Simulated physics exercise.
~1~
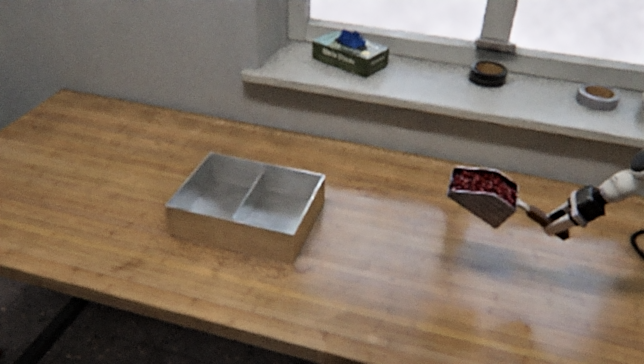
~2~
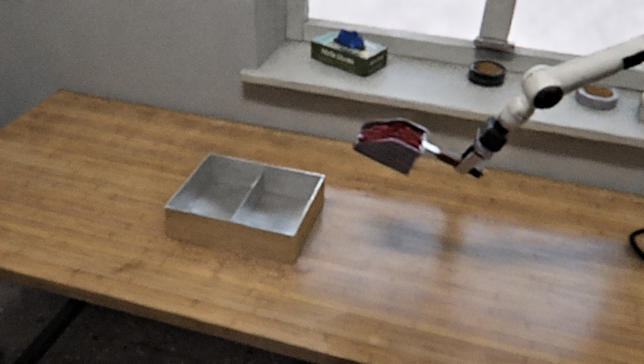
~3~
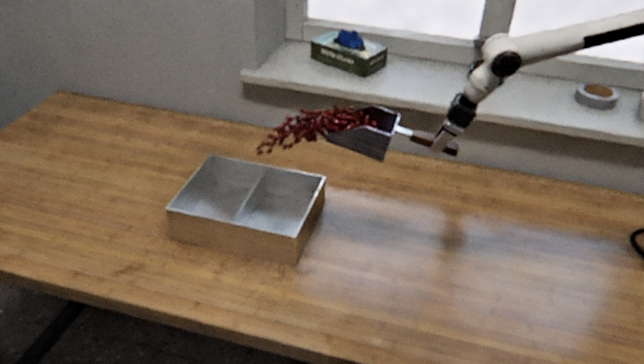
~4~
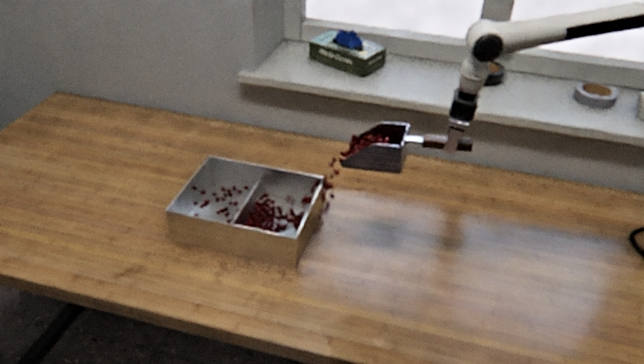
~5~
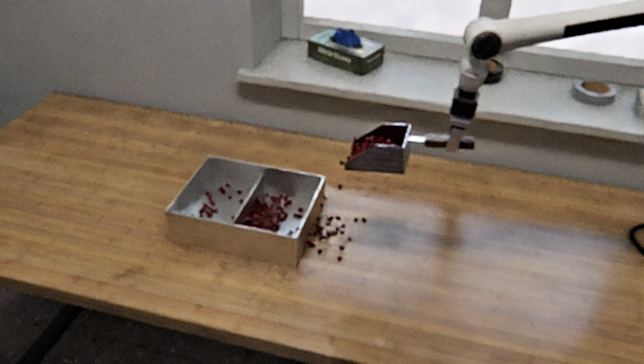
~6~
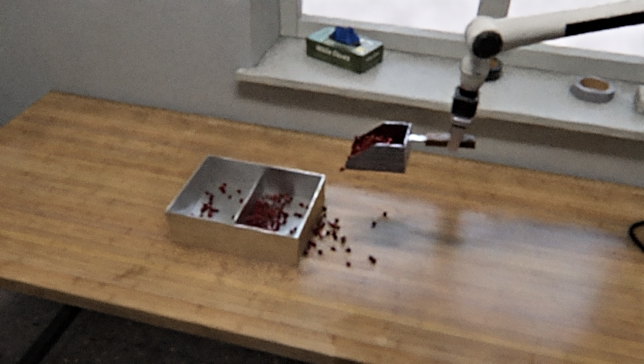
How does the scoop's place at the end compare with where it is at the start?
It starts over the right side of the table, well away from the bin, and ends further left and a little higher in view, just to the upper right of the bin.
